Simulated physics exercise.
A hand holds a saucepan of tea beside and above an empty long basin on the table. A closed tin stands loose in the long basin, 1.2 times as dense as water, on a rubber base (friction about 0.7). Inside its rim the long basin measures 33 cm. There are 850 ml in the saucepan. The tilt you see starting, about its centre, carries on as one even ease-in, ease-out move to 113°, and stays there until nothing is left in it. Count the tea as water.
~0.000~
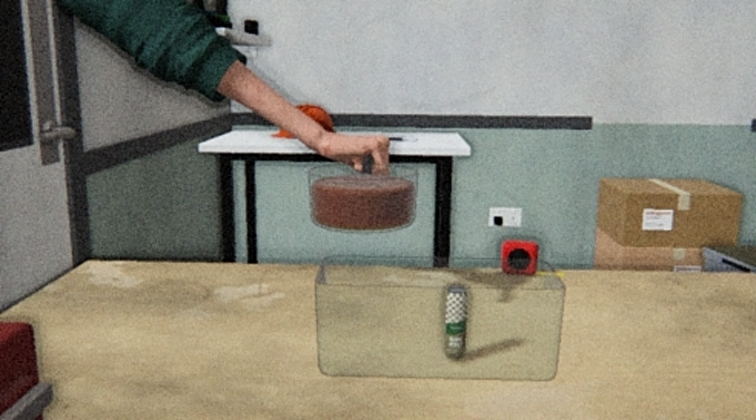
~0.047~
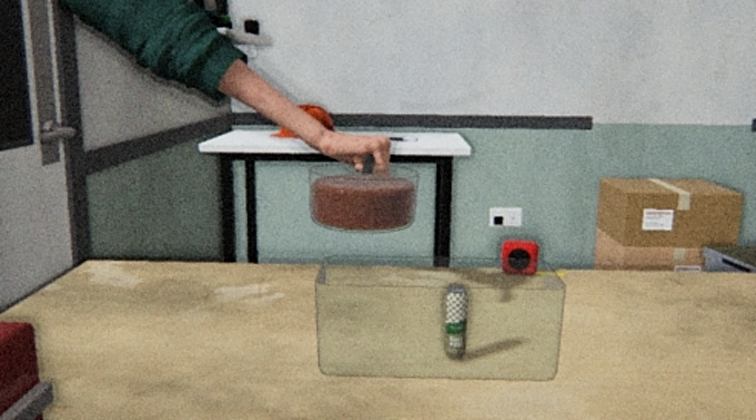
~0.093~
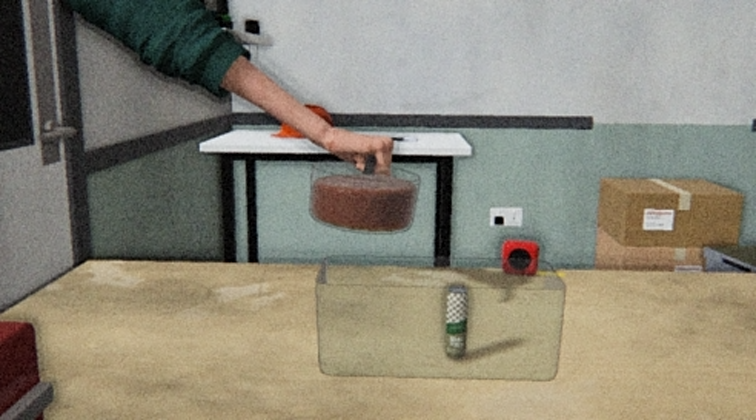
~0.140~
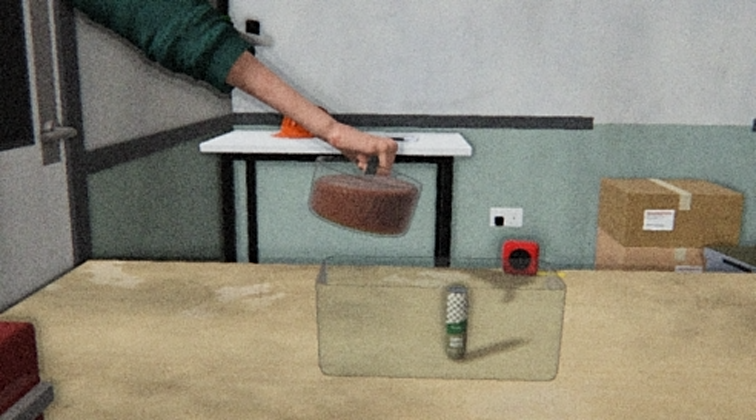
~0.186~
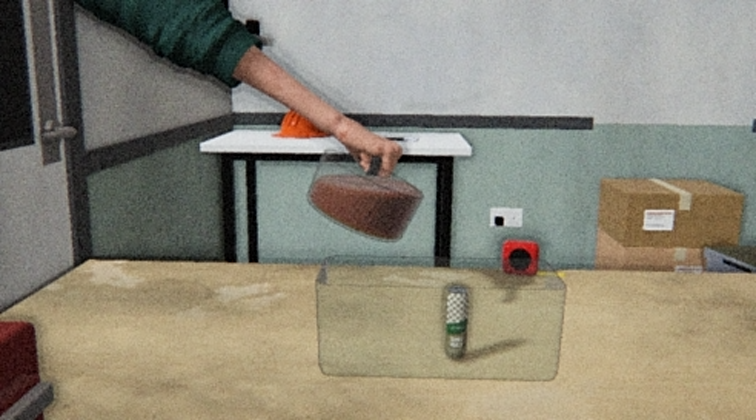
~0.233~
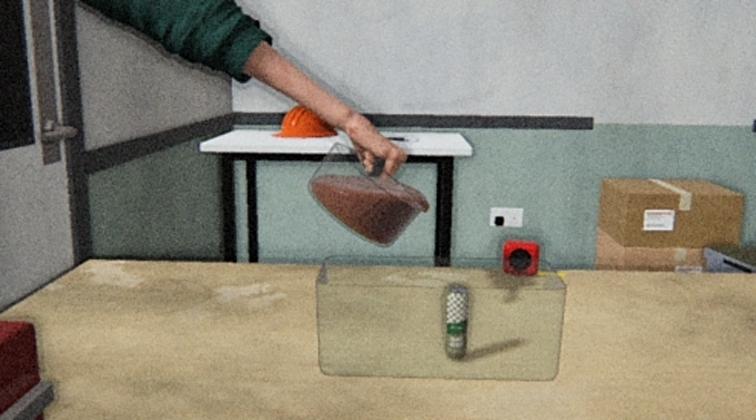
The clip opens with a hand holding a clear round container of reddish-brown liquid level above a clear rectangular basin, where a small green-and-white tin stands. The hand then tilts the container, slowly at first and then more steeply, lowering its right side until the liquid reaches the lower edge.
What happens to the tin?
It goes over.
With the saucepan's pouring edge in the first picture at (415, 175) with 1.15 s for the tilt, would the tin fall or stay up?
Then it keeps standing.
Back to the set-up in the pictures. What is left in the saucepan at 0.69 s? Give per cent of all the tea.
About 2 per cent.
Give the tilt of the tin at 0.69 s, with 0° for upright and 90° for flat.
Near 15° from upright.
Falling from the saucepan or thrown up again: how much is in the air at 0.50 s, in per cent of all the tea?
Near 26 in a hundred.
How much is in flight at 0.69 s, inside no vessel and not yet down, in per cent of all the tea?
About 2 per cent.
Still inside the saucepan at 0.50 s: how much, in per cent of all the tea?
Near 16 in a hundred.
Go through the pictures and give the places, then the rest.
In the first frame, tilt 0°; pouring edge (417, 173); surface from (312, 181) to (415, 183); the long basin's rim runs from (320, 271) to (556, 275); the tin's top is at (457, 293).
In the second frame, tilt 2°; pouring edge (418, 175); surface from (312, 181) to (415, 183).
In the third frame, tilt 6°; pouring edge (420, 179); surface from (315, 179) to (417, 185).
In the fourth frame, tilt 14°; pouring edge (422, 187); surface from (315, 180) to (419, 187).
In the fifth frame, tilt 24°; pouring edge (422, 197); surface from (315, 179) to (422, 192); 1 per cent is over the edge.
In the sixth frame, tilt 36°; pouring edge (421, 209); surface from (311, 178) to (415, 197); 5 per cent is over the edge.
Then, 0.50 s in, the tilt is 104° and 17 per cent is still to pour; the tin stands where it began.
Then, 0.69 s in, the tilt is 113° and 2 per cent is still to pour; the tin leans 16°.
Then, 0.89 s in, the tilt is 113° and 0 per cent is still to pour; the tin lies on its side.
Then, 1.11 s in, the tilt is 113° and 0 per cent is still to pour; the tin lies on its side.
Finally, the tin lies on its side.
